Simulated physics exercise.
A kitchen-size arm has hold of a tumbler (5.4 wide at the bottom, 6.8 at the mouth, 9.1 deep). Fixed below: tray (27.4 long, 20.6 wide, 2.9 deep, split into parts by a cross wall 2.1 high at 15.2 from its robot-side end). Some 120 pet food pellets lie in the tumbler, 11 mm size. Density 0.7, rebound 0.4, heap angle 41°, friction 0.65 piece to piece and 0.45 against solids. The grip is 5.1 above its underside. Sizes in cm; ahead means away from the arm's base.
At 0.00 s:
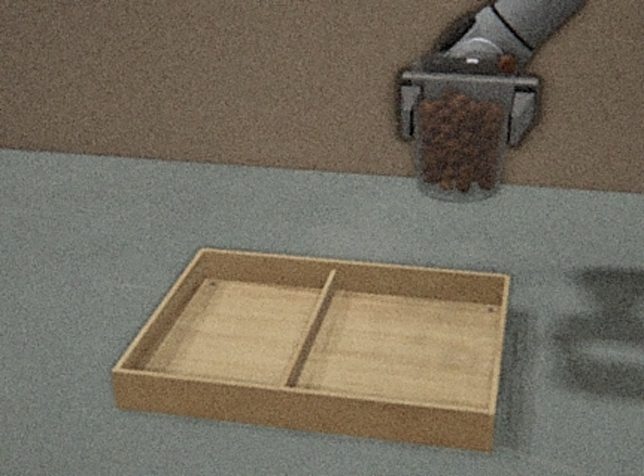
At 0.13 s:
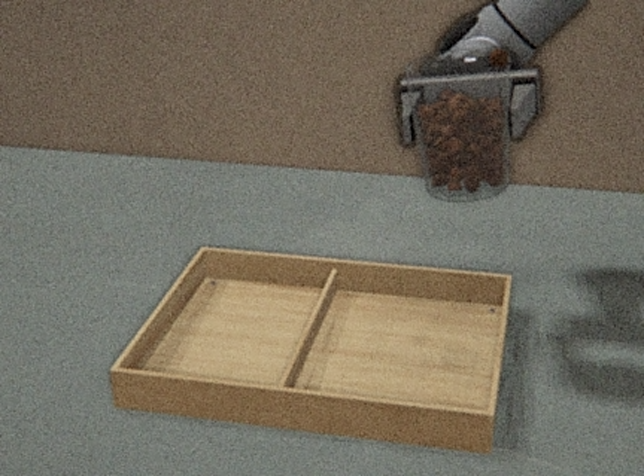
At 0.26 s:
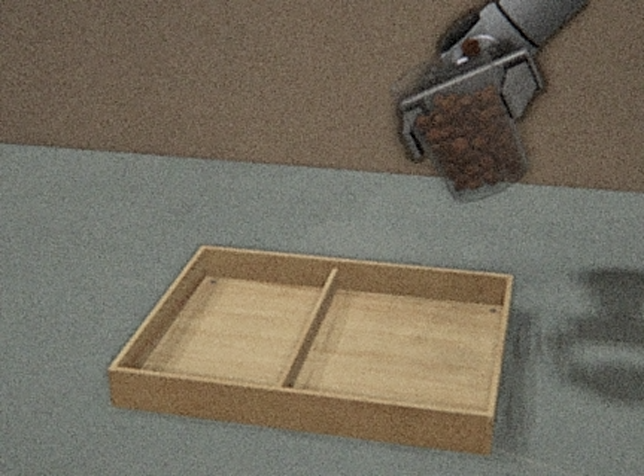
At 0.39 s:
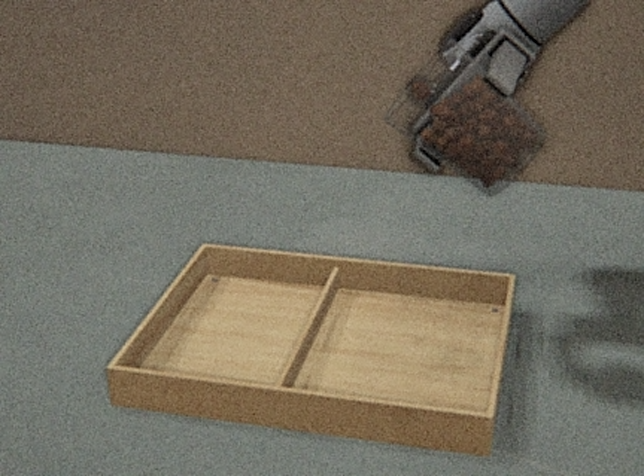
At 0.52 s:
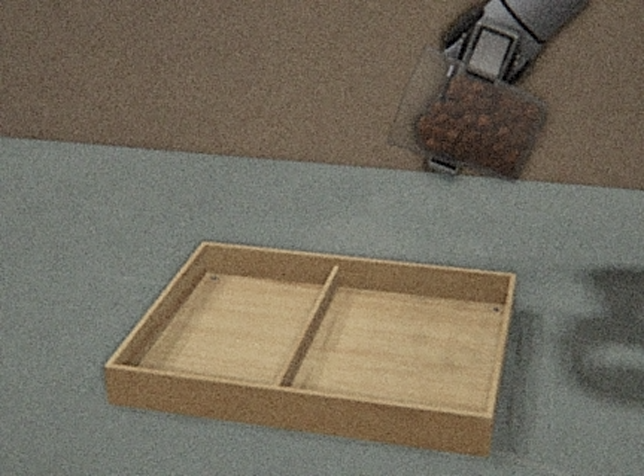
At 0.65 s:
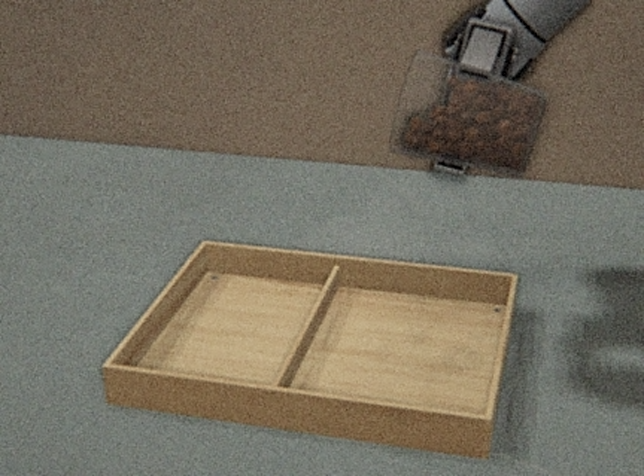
In this clip, a robotic arm holds a clear tumbler of brown pellets beyond a divided wooden tray, then steadily tilts it until it lies nearly on its side, the pellets shifting inside while the tray remains empty.
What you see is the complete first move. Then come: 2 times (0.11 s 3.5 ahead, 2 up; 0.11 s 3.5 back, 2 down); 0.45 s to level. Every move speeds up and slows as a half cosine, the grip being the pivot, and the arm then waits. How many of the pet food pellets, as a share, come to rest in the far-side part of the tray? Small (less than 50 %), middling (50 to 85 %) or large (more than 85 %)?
In the far-side part of the tray the share is small, less than 50 %.
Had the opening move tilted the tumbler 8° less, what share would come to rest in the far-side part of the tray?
Then about 20 per cent.
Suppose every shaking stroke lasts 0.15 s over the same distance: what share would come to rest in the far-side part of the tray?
In that case some 10 per cent.
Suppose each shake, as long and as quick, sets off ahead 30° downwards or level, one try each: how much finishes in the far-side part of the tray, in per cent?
Some 10 and 20 per cent.
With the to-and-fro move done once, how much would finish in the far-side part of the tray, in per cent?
It would be near 30 per cent.
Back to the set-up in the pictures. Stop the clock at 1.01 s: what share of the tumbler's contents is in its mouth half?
About 70 per cent.
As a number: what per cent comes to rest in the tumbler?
About 25 per cent.
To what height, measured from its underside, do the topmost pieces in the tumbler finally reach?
Some 4.5 cm.
After 1.01 s, tilted 79° forward, highest piece 22 above the table; 59 in the tumbler, 34 in the far-side part, 27 in the robot-side part, 5 in flight or on a rim.
After 1.36 s, tilted 27° forward, highest piece 22 above the table; 48 in the far-side part, 45 in the robot-side part, 32 in the tumbler.
After 1.74 s, level, highest piece 20 above the table; 48 in the far-side part, 45 in the robot-side part, 32 in the tumbler.
After 2.79 s, level, highest piece 20 above the table; 48 in the far-side part, 45 in the robot-side part, 32 in the tumbler.
At rest, 48 in the far-side part, 45 in the robot-side part, 32 in the tumbler. That is 38 % in the far-side part of the tray.
